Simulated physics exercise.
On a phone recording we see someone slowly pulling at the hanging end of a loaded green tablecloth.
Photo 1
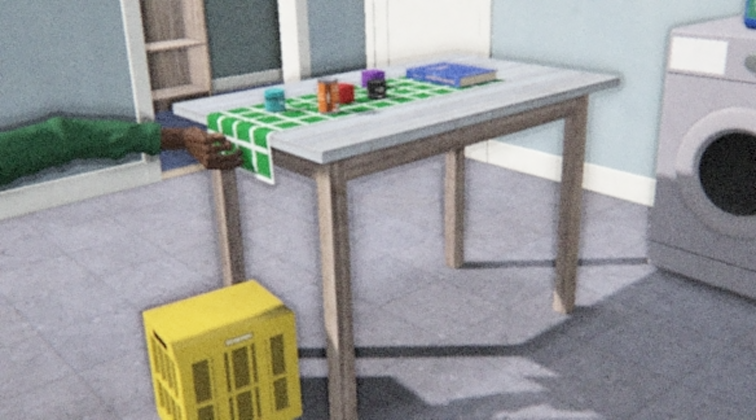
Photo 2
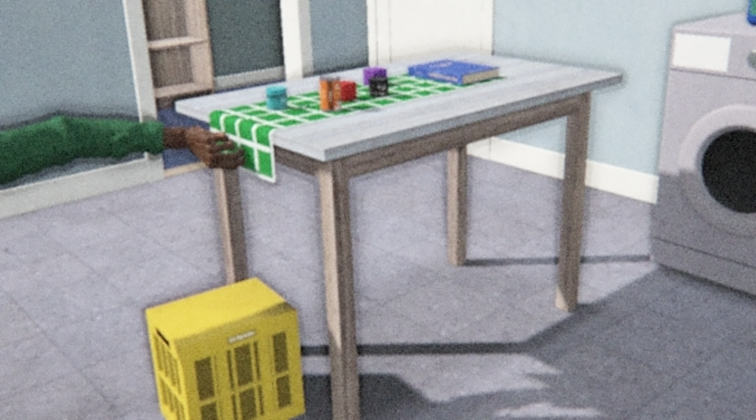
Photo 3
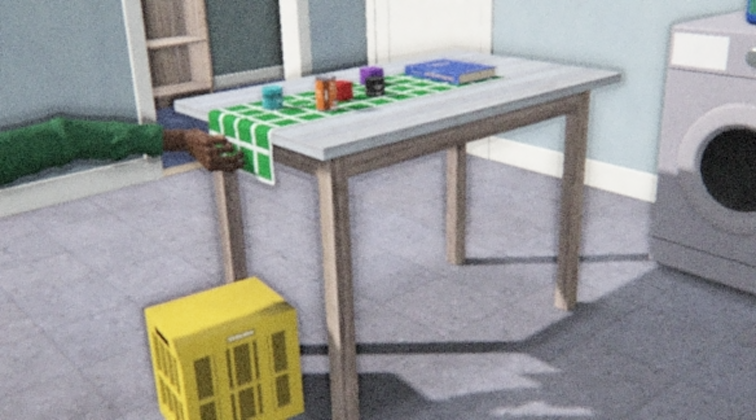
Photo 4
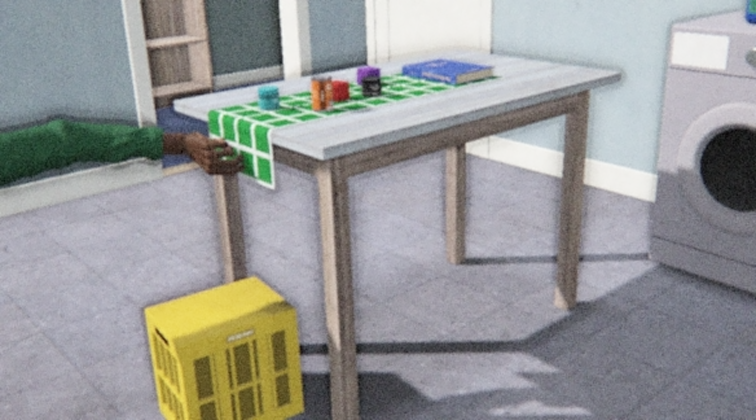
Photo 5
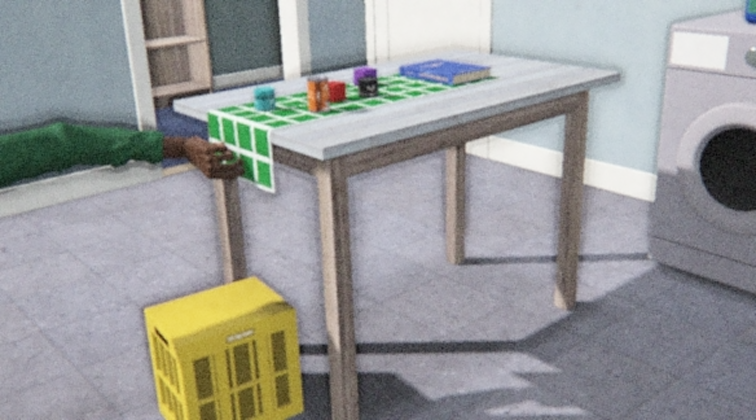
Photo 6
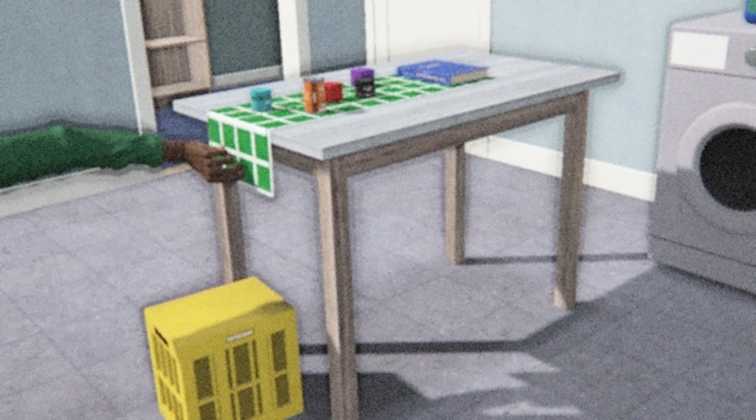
In a room with a washing machine, a green-sleeved arm slowly tugged the hanging end of a green checked cloth, and the small colourful things on it crept slightly left along the table.
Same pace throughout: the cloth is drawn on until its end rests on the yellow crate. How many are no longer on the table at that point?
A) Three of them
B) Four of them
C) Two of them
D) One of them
Answer: A.
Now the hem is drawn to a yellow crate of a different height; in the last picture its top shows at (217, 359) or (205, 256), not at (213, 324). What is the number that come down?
In that event, 4 and 1.
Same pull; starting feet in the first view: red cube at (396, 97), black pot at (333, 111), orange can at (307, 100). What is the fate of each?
The red cube stays put, the black pot topples down, and the orange can topples down.
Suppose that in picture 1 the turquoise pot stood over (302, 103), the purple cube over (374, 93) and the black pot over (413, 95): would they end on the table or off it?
Watch the turquoise pot go down, the purple cube hang on and the black pot hang on.
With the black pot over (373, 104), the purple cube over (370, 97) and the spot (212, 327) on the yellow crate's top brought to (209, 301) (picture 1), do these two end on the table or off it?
Observed: Black pot remains seated; purple cube remains seated.
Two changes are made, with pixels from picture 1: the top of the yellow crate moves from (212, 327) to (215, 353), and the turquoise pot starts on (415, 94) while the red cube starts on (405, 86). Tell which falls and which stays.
The turquoise pot stays put; the red cube stays put.
Soon after, hem near (246, 237); turquoise pot gone.
After that, hem near (249, 285); turquoise pot, orange can and red cube gone.
In the end, hem on the crate; turquoise pot, orange can and red cube gone. It carries off three.
